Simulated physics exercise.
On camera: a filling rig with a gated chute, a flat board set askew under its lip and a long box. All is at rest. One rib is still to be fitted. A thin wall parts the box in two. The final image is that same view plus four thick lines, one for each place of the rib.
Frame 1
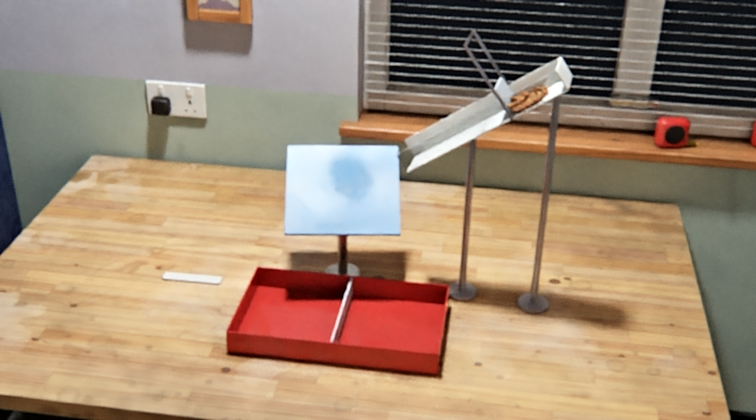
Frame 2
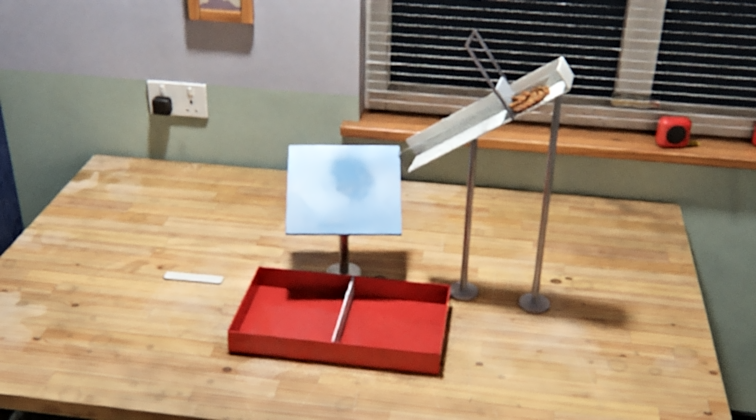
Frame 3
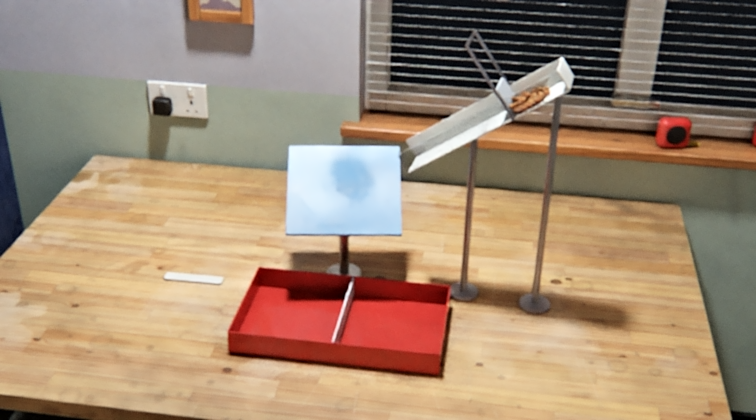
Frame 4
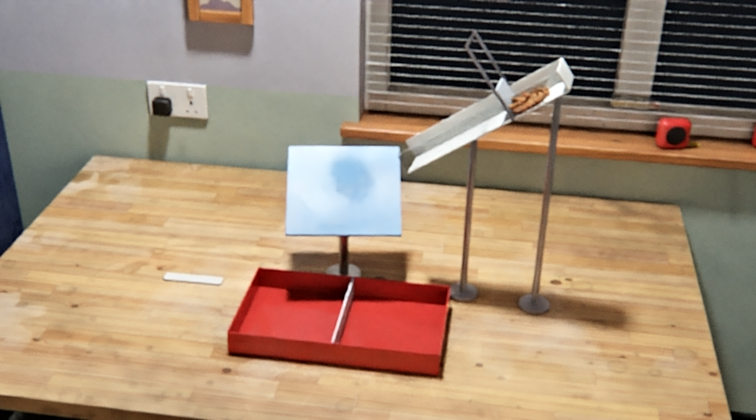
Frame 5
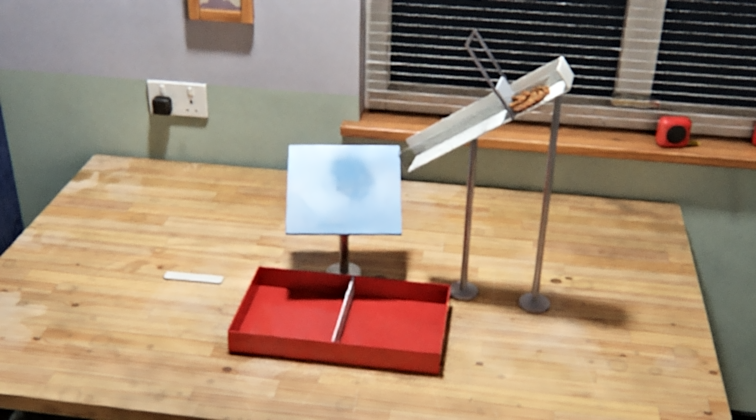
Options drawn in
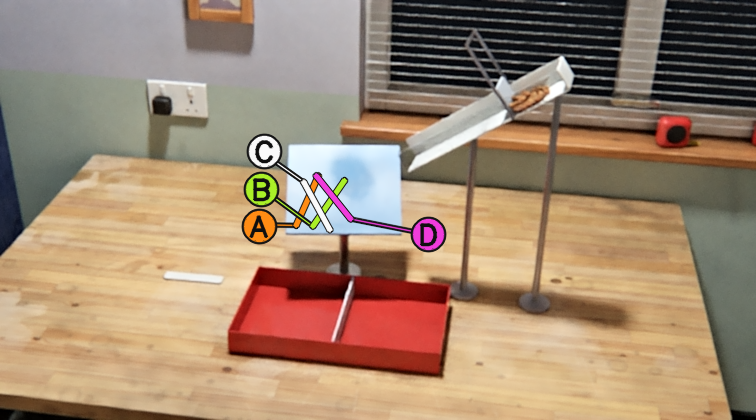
In the video, a sloping chute on two thin stands holds small brown pieces behind a closed gate, above a tilted pale board and a red box with a dividing wall on a wooden table; nothing visibly moves.
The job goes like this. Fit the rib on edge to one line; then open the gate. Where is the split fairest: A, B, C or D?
It is C.
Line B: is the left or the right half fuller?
Left.
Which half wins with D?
Right.
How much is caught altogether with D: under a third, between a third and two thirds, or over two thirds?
Line D gives over two thirds.
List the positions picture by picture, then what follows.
Load behind the gate at (525, 103), cereal balls; lip of the chute at (412, 165), sloping fairly steeply, in the first picture.
Middle of the board at (344, 189), tilted fairly steeply; middle of its low edge at (344, 234); of its high edge at (344, 146), in the second picture.
Front corners of the box at (228, 331) and (439, 354); front end of its middle wall at (332, 343); gate still shut at (502, 87), in the third picture.
Middle of the load at (526, 104); lip at (413, 165), in the fourth picture.
Middle of the load at (526, 102); lip at (413, 164), in the fifth picture.
On the marked copy, line A from (318, 175) to (296, 225); line B from (344, 180) to (312, 226); line C from (303, 182) to (329, 229); line D from (316, 175) to (350, 219).
For line A, of what is caught, nearly all in the left half, a small part in the right.
For line B, of what is caught, nearly all in the left half, a small part in the right.
For line C, of what is caught, about two thirds in the left half, about a third in the right.
For line D, of what is caught, a small part in the left half, most in the right.
